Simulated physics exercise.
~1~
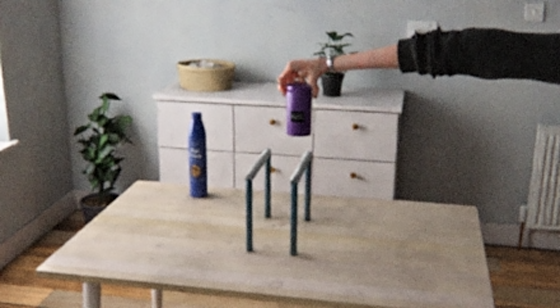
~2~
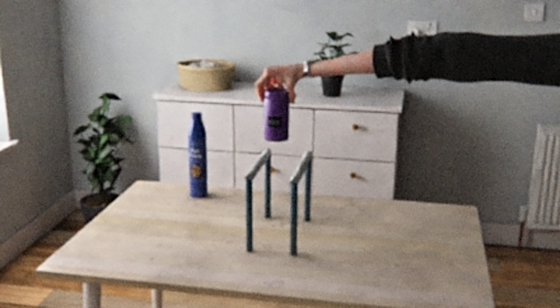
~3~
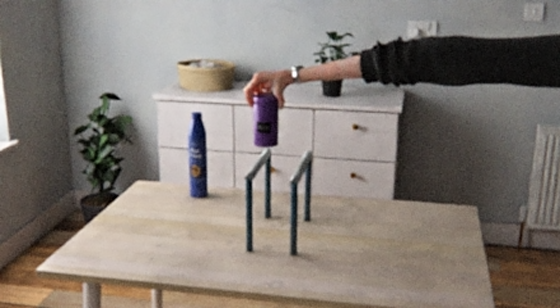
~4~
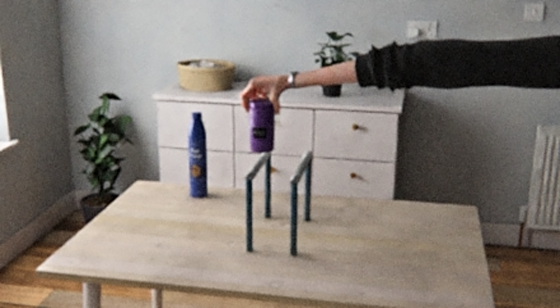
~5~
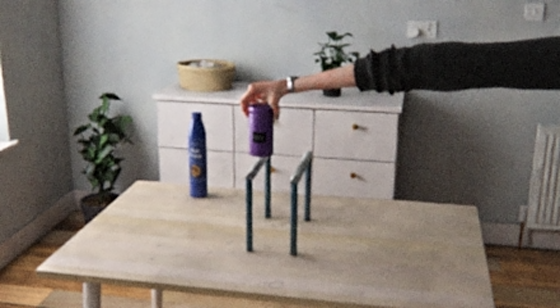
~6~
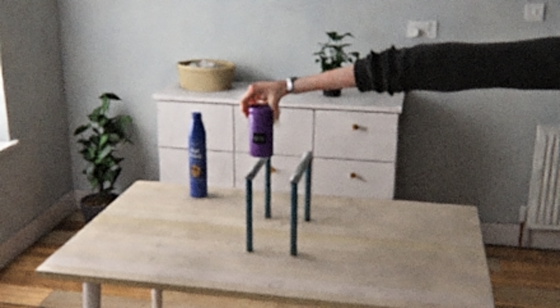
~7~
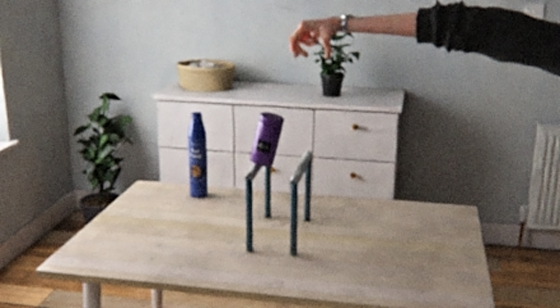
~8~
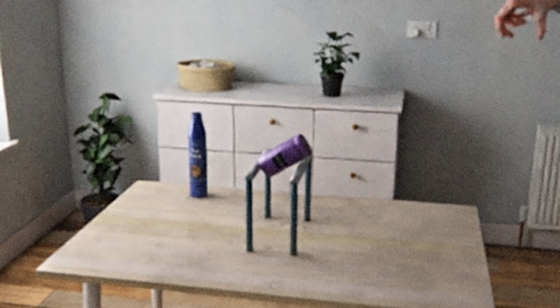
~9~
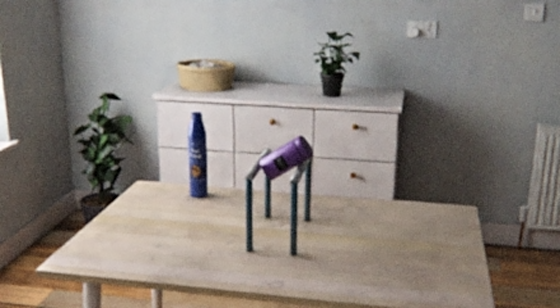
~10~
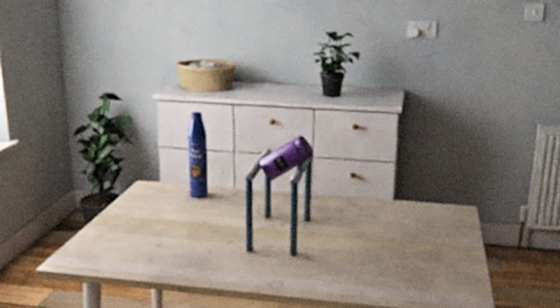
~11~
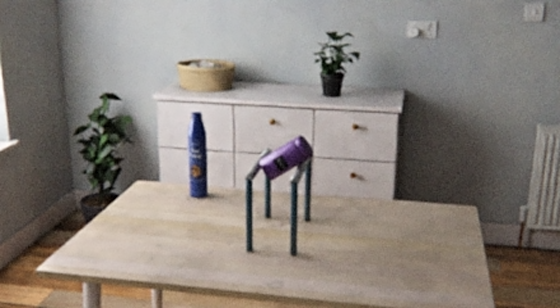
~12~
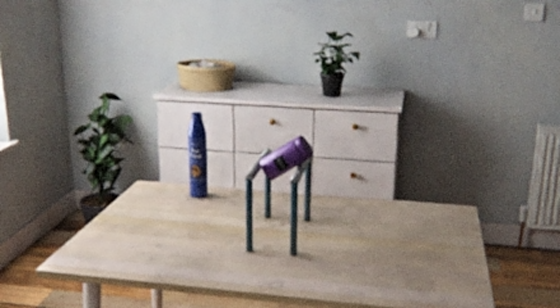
A purple jar, held upright by a hand reaching in from the right, moves left and down above two raised parallel ledges on a pale wooden table, where a blue bottle stands to the left. The hand steadies the jar over the left ledge, then lets go and draws back. The jar leans to the right and tips over toward the other ledge as the hand leaves. It lodges at a slant across the gap, caught on top of the ledges. There it stays, motionless, while the blue bottle remains upright in its place.
